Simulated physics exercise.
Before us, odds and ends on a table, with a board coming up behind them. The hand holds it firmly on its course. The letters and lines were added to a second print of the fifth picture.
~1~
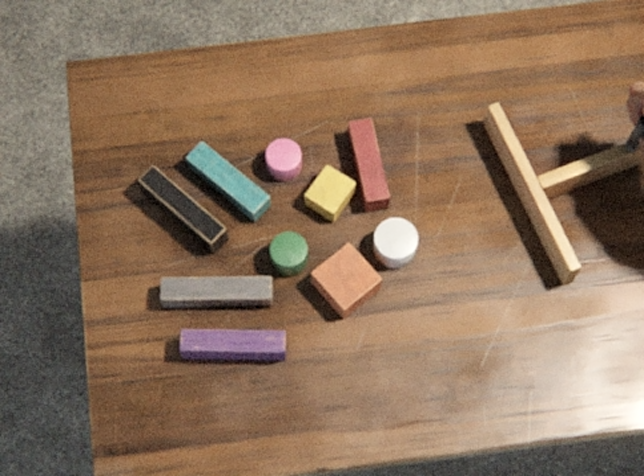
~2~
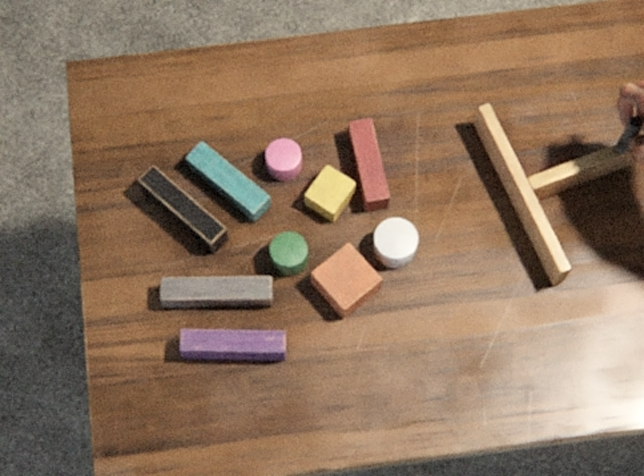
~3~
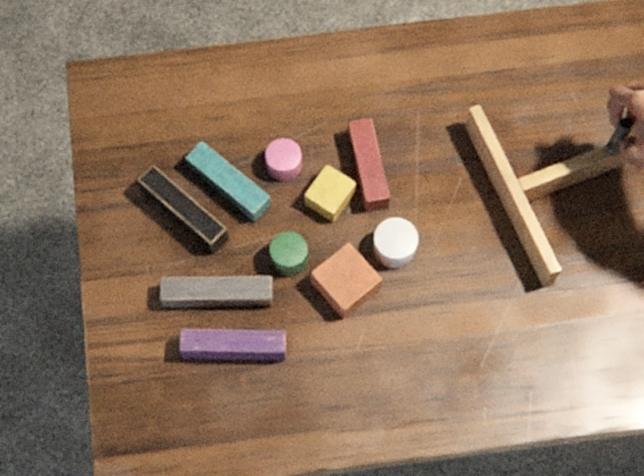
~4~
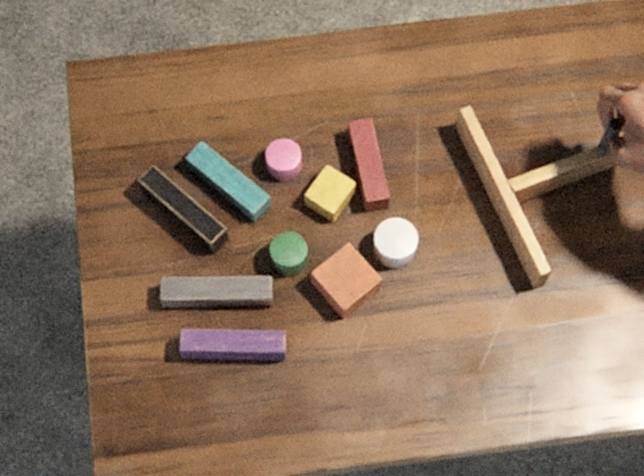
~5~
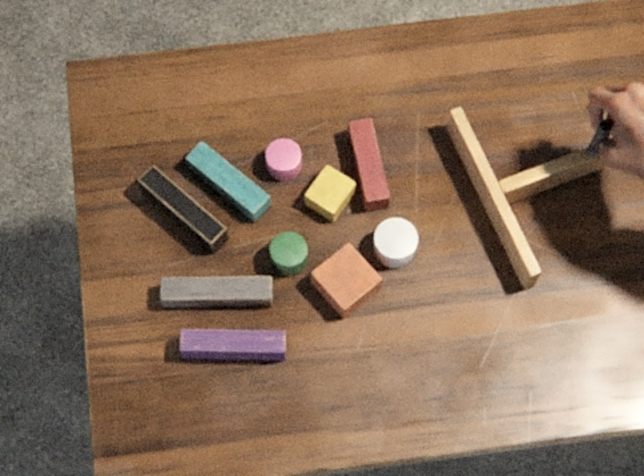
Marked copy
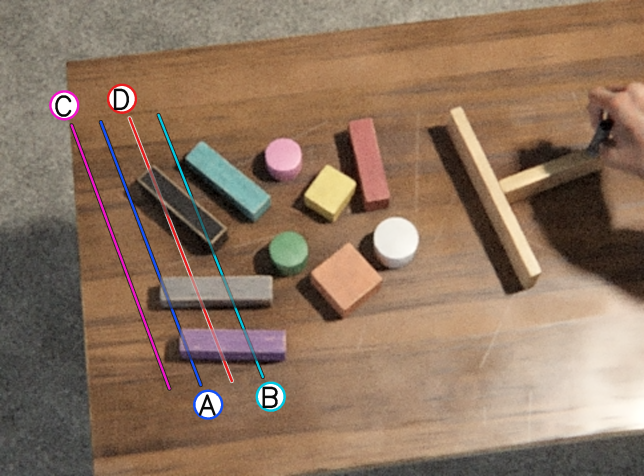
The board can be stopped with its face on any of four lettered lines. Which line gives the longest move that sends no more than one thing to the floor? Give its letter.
No farther than D.
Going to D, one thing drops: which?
The black stick goes over.
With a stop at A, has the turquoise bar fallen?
Yes.
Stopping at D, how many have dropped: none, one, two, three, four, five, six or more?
One.
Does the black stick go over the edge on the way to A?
Yes.
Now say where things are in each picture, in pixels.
In the first picture, orange block (346, 281); turquoise bar (228, 182); grey bar (217, 292).
In the second picture, board (524, 186); purple bar (233, 345).
In the third picture, board (514, 187); red bar (369, 165).
In the fourth picture, board (505, 188); green tin (289, 254).
In the fifth picture, board (495, 189); pink tin (284, 160); orange block (346, 281); turquoise bar (228, 182).
On the marked copy, A at (149, 249); B at (209, 241); C at (119, 252); D at (179, 245).
Following D. Soon after the start, board (382, 203); red bar (341, 170); orange block (339, 286).
Later, board (269, 216); black stick (154, 222); turquoise bar (171, 197).
In the end, board (180, 227); black stick over the edge; turquoise bar (86, 212); one fallen.
As for the rest, A drops two; B is within the limit but short; C drops four.
